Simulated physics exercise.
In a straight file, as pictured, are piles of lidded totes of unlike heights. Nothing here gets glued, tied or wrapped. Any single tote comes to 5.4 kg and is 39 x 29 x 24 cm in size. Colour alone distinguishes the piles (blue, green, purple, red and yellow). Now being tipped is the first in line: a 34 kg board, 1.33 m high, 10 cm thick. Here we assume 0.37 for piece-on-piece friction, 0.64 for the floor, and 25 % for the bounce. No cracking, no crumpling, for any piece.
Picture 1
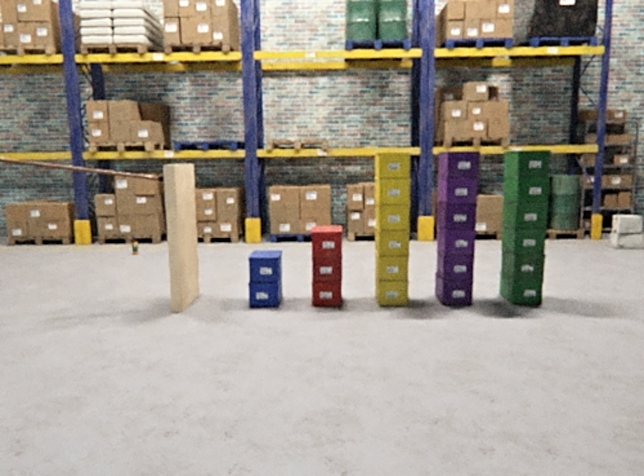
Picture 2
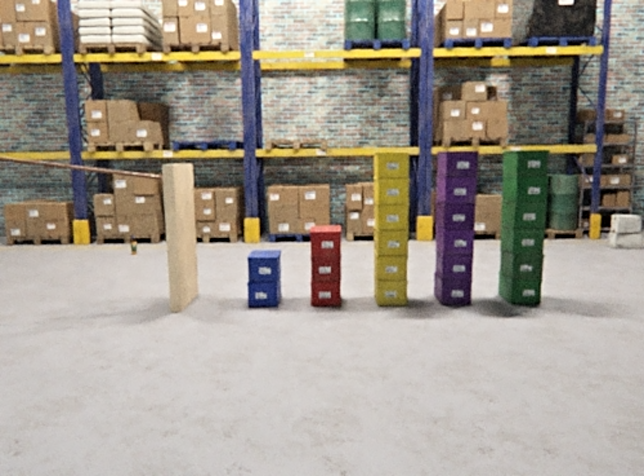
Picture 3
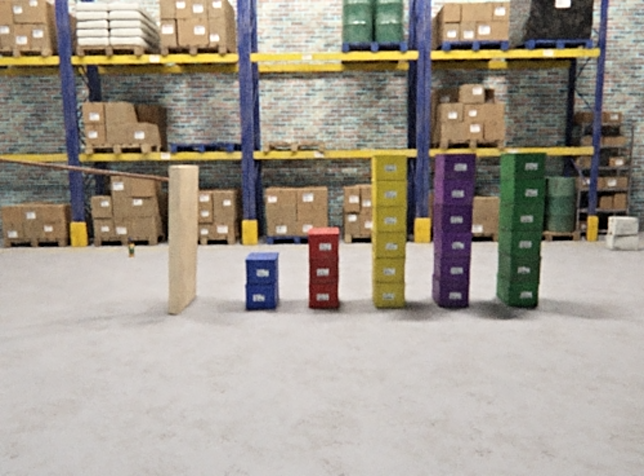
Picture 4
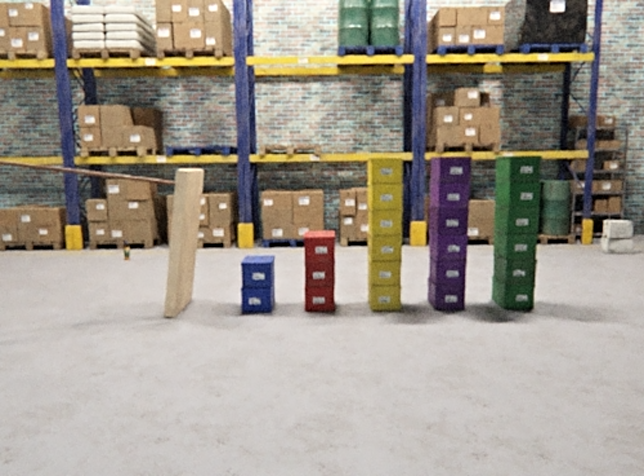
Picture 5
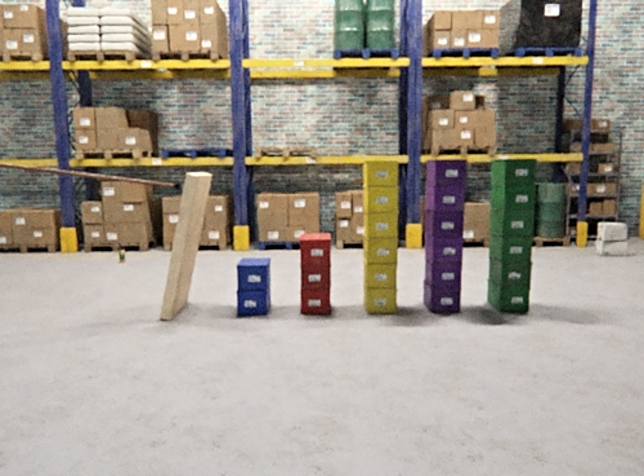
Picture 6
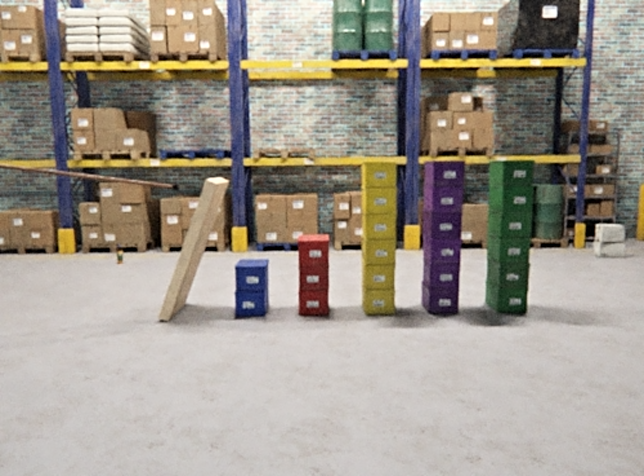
In a warehouse, a thin pole reached in from the left against an upright wooden board, which leaned steadily rightward toward the blue stack, while the blue, red, yellow, purple and green stacks stayed undisturbed.
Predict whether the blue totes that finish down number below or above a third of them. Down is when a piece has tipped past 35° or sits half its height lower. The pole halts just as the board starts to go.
Below a third.
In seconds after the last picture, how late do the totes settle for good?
Close to 1.0 seconds, I'd say.
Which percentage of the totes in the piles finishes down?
Near enough 0 per cent of them, I reckon.
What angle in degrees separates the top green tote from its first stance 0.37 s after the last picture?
Roughly 0 degrees.
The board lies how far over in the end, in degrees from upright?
About 55° from upright.
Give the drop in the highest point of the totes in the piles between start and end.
0 cm.
Then, 0.17 s after the last picture, board 35° from upright; none of the 2 blue totes down (0 of 23 in all colours); top blue tote unmoved.
Then, 0.37 s after the last picture, board 57° from upright; none of the 2 blue totes down (0 of 23 in all colours); top blue tote shifted 55 mm.
At rest, board 55° from upright; none of the 2 blue totes down (0 of 23 in all colours); top blue tote shifted 11 cm; top purple tote unmoved. That is 0 per cent. As the last picture would show them, middles, top blue tote near (264, 274), top purple tote near (444, 174).
